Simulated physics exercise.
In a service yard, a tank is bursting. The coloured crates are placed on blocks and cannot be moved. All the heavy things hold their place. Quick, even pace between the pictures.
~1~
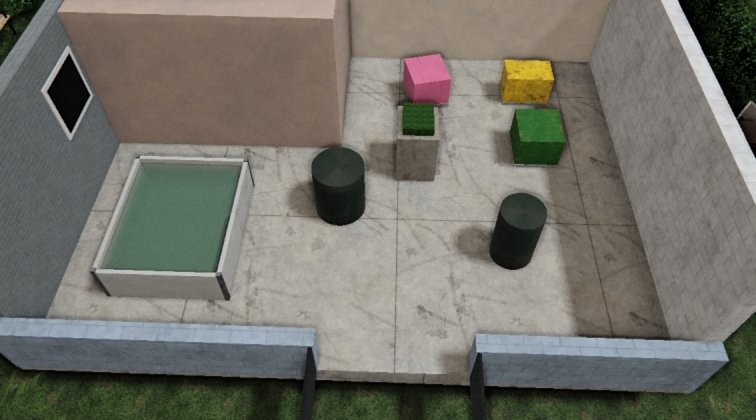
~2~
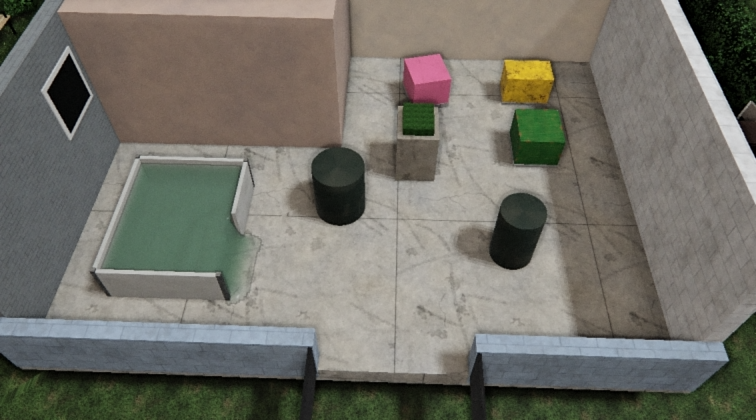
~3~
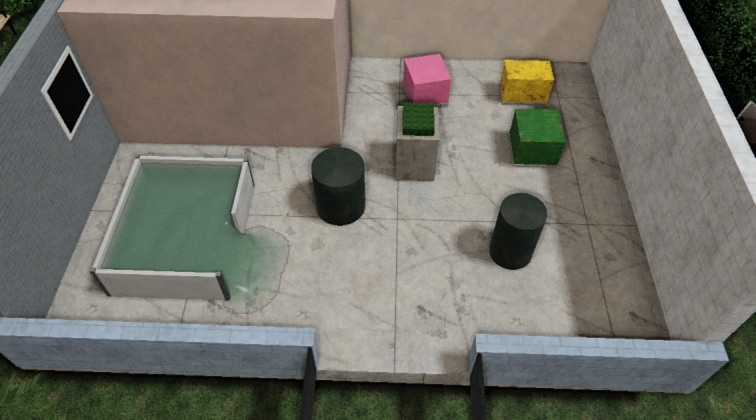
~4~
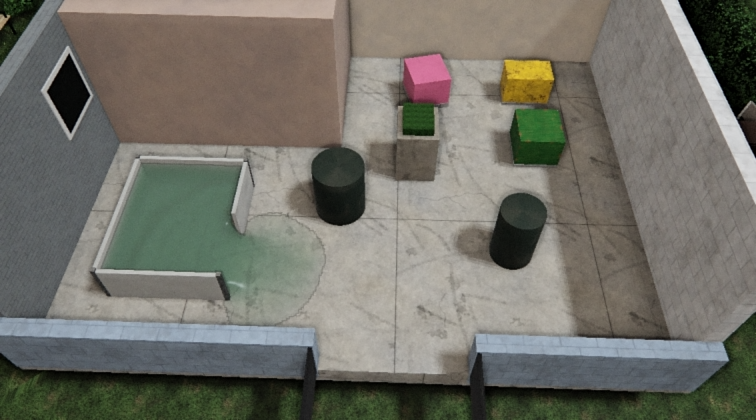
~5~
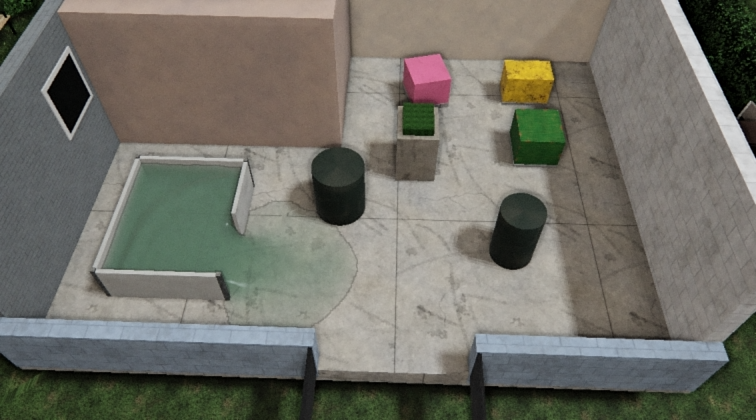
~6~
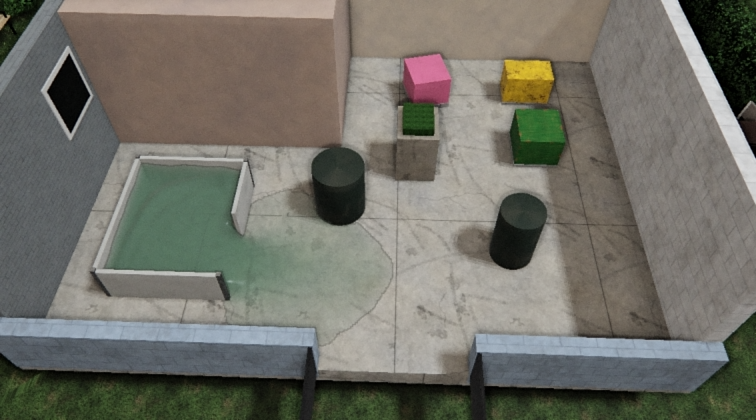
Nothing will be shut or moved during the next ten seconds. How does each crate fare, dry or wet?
One by one: The green crate is affected by the water; the pink crate is unaffected by the water; the yellow crate is affected by the water.
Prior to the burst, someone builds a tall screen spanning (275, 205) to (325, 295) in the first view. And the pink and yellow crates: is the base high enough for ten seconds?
Observation - pink crate: Not flooded; yellow crate: Not flooded.
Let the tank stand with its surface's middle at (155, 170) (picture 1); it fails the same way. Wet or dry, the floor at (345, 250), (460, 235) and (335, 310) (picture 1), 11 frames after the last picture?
Results in order - swamped, swamped, swamped.
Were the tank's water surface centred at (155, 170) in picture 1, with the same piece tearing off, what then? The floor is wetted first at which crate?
It is the pink one.
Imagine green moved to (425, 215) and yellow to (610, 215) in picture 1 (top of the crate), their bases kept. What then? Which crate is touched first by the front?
The green-painted one.
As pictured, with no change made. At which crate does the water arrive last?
Last of all: The crate marked pink.
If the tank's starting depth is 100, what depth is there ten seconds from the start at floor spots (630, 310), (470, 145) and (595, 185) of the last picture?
10, 6 and 6 in a hundred, in turn.
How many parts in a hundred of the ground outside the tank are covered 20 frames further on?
Estimate: Some 45 in a hundred.
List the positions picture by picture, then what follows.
The first picture shows the tank at (177, 215) is whole and still.
In the second picture, water pours out at (231, 260) and has run to (234, 299).
In the third picture, the front is at (281, 242), out from the gap at (231, 261).
In the fourth picture, water pours out at (231, 261) and has run to (319, 256).
In the fifth picture, water pours out at (231, 261) and has run to (350, 260).
In the sixth picture, the front is at (385, 278), out from the gap at (231, 261).
A moment on, water covers 25 % of the floor; the green crate not reached, the pink crate not reached, the yellow crate not reached.
Next, water covers 35 % of the floor; the green crate not reached, the pink crate not reached, the yellow crate not reached.
Then, water covers 45 % of the floor; the green crate water round its plinth, the pink crate not reached, the yellow crate not reached.
Later, water covers 65 % of the floor; the green crate water round its plinth, the pink crate water round its plinth, the yellow crate water round its plinth.
In the end, water covers 85 % of the floor; the green crate was topped, the pink crate stayed above the water, the yellow crate was topped.
